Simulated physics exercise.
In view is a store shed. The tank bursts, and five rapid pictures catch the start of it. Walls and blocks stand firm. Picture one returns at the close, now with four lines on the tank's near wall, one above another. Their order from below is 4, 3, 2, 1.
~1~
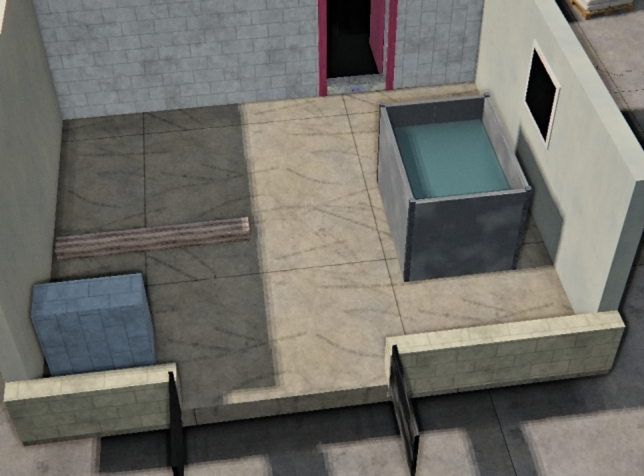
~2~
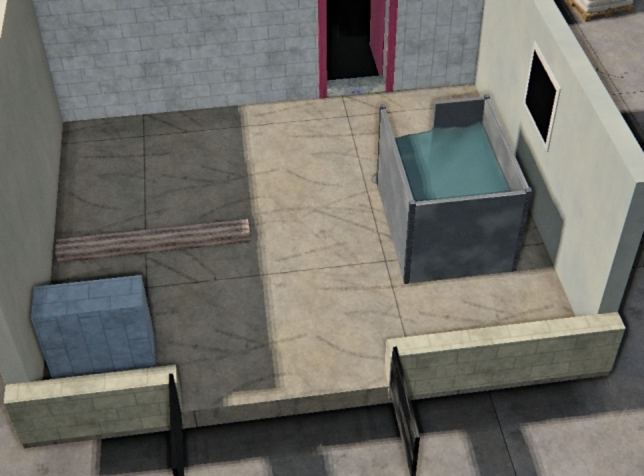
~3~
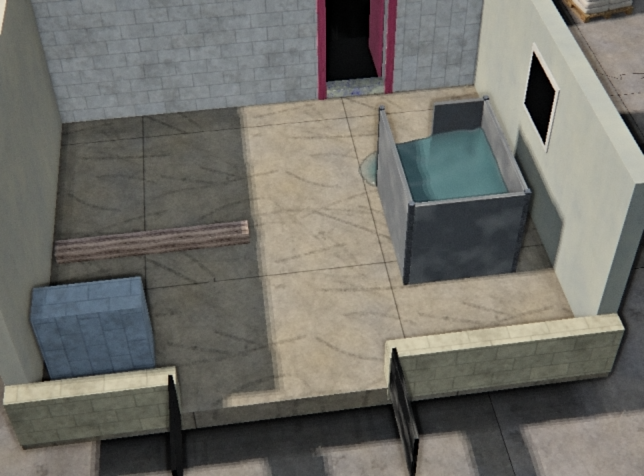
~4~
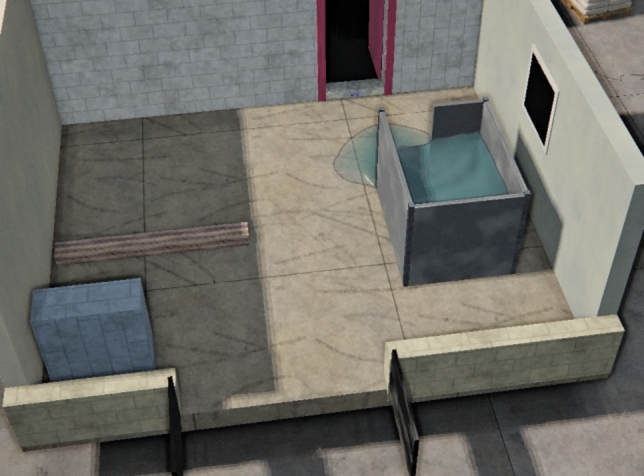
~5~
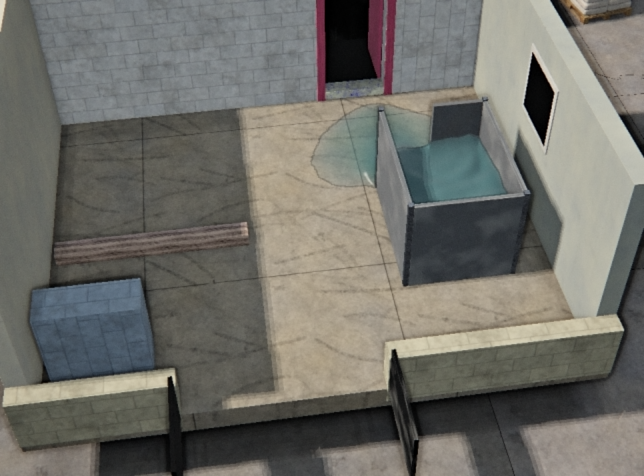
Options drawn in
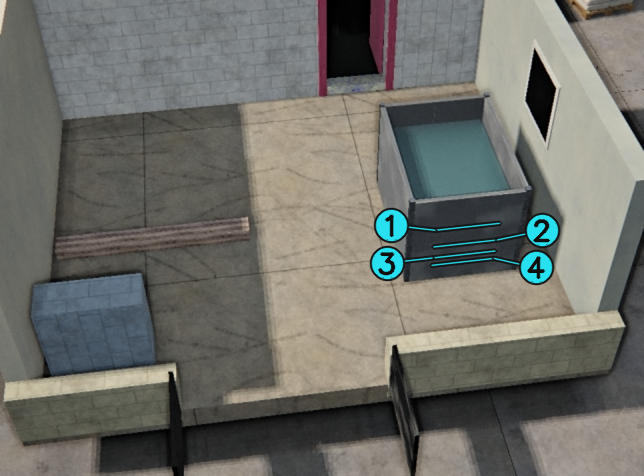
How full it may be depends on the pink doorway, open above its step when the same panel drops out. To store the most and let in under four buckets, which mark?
Level 3.
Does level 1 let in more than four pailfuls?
Yes, that goes wrong.
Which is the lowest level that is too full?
The answer is 2.
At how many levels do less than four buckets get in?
Two of them.
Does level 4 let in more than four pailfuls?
No.
In cyan, 1 at (467, 226); 2 at (465, 243); 3 at (463, 254); 4 at (462, 261); from the bottom up 4, 3, 2, 1.
With 1, dozens of bucketfuls pour in.
With 2, about 9 bucketfuls get in.
With 3, a bucket or two gets in.
With 4, nothing gets over.
